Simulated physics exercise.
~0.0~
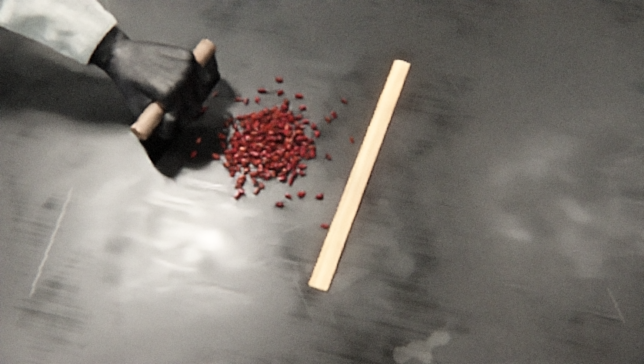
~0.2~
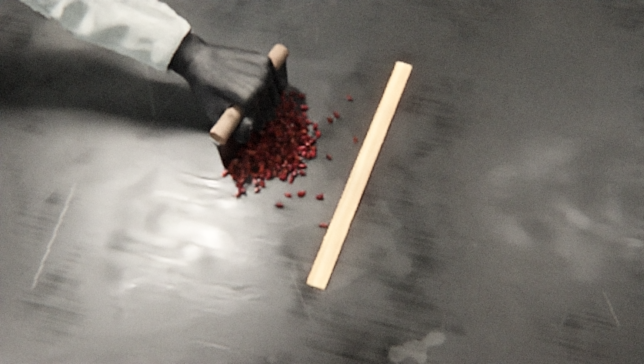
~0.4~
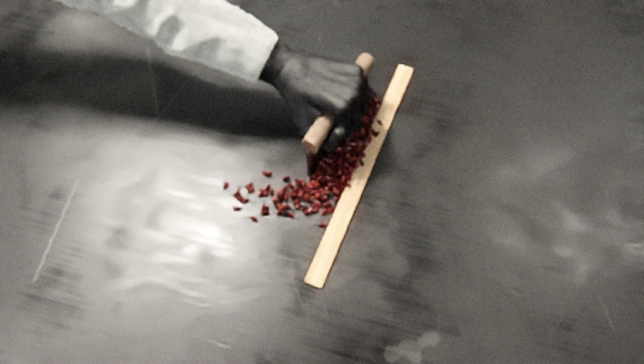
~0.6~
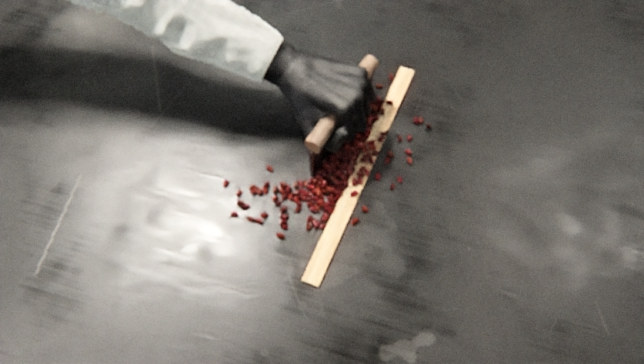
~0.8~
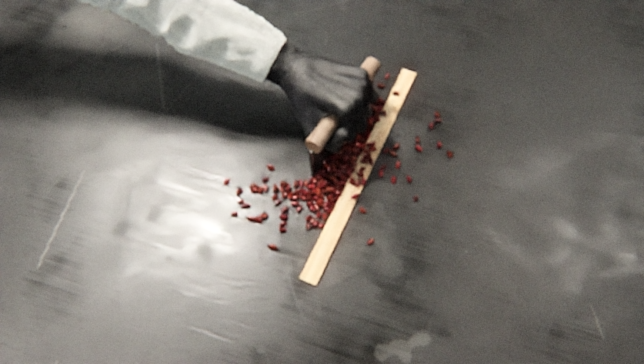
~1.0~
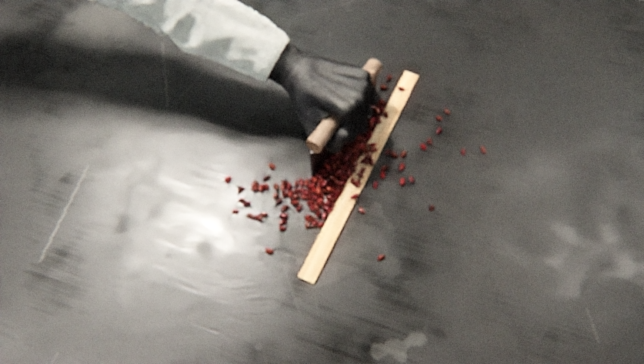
A gloved hand pushes red beans right with a scraper, scattering some past a wooden strip.
